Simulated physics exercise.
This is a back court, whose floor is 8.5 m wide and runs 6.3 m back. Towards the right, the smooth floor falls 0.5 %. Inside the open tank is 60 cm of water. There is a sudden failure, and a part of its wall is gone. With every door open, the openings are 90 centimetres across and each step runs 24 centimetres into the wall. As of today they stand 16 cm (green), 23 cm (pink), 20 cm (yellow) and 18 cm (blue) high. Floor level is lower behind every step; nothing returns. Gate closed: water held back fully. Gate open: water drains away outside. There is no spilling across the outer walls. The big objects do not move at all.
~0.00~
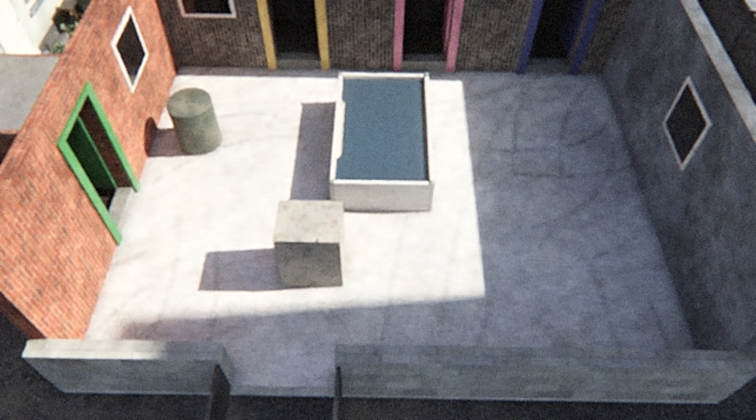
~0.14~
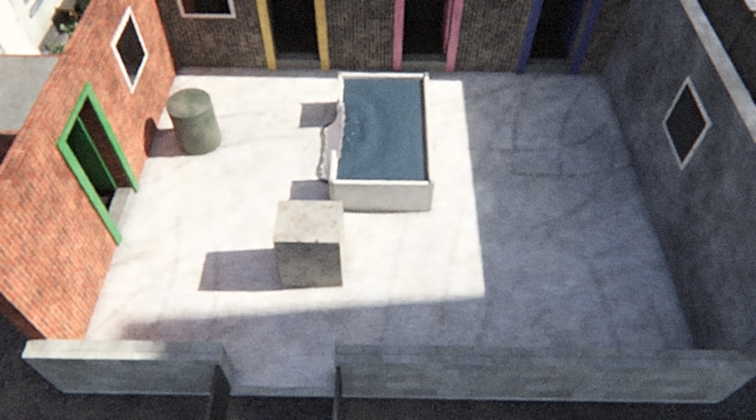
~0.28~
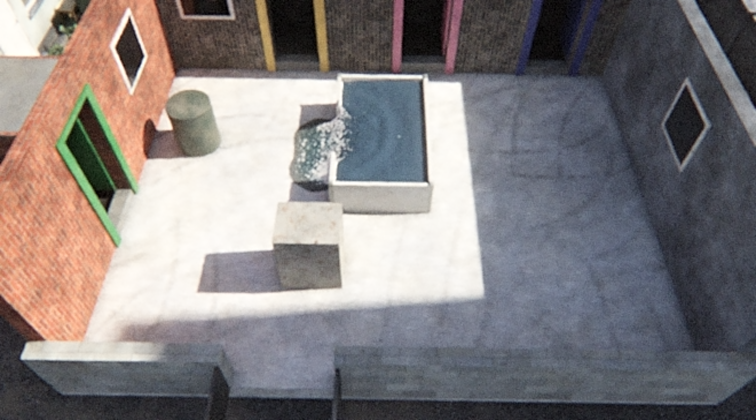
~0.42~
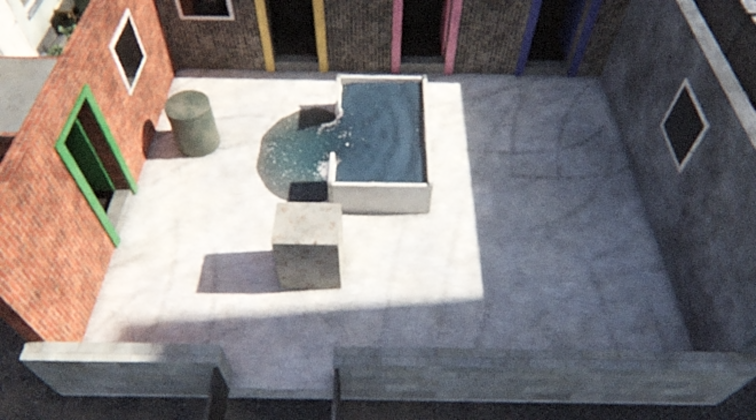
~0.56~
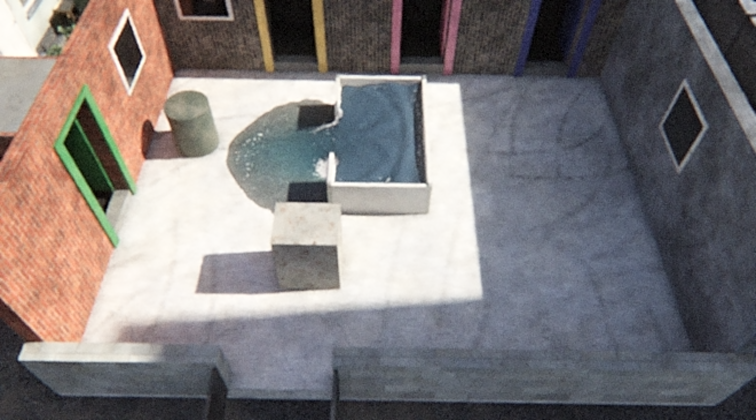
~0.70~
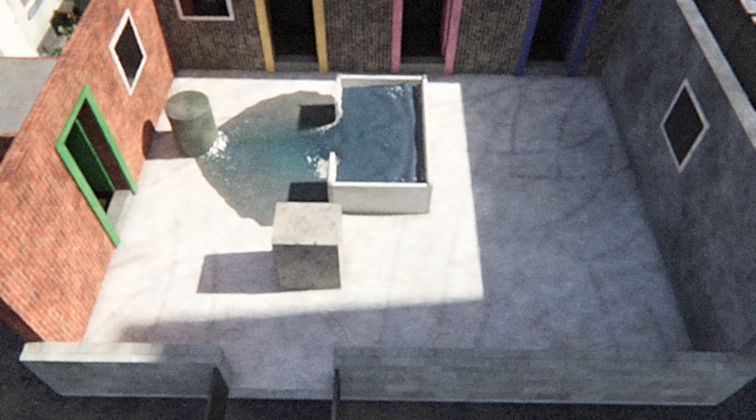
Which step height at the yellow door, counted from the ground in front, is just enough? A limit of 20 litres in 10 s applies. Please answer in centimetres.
A height of roughly 5.5 cm is just enough.
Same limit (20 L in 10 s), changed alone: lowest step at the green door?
For the green door, about 19 cm.
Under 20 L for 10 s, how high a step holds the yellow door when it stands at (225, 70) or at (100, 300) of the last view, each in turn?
You'd want about 17 cm there first, then about 8.0 cm.
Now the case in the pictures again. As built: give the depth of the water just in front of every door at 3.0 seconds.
Green door 19 cm, pink door 0 cm, yellow door 3 cm, blue door 0 cm.
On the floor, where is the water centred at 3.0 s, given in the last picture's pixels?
(275, 161) or so.
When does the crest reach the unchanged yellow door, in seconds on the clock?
Peak time: Around 6.0 s.
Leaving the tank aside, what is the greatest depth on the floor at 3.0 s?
31 cm.
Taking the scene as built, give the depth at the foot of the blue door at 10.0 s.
About 2.5 centimetres deep.
After 1.4 s water covers 20 % of the floor, deepest (34 cm) near (222, 147); 1 cm at the yellow door, 0 litres in over its 20 cm step.
After 3.0 s water covers 30 % of the floor, deepest (31 cm) near (75, 368); 3 cm at the yellow door, 0 litres in over its 20 cm step.
After 10.0 s water covers 80 % of the floor, deepest (10 cm) near (680, 353); 6 cm at the yellow door, 0 litres in over its 20 cm step.
At the yellow door as built, the water arrived by 1.4 s and peaked near 9 cm at 6.0 s.
Run again over the same 10 s with other heights there, 33 litres in over 4.5 cm, 15 litres over 6 cm. The limit of 20 litres is kept from about 5.5 cm up.
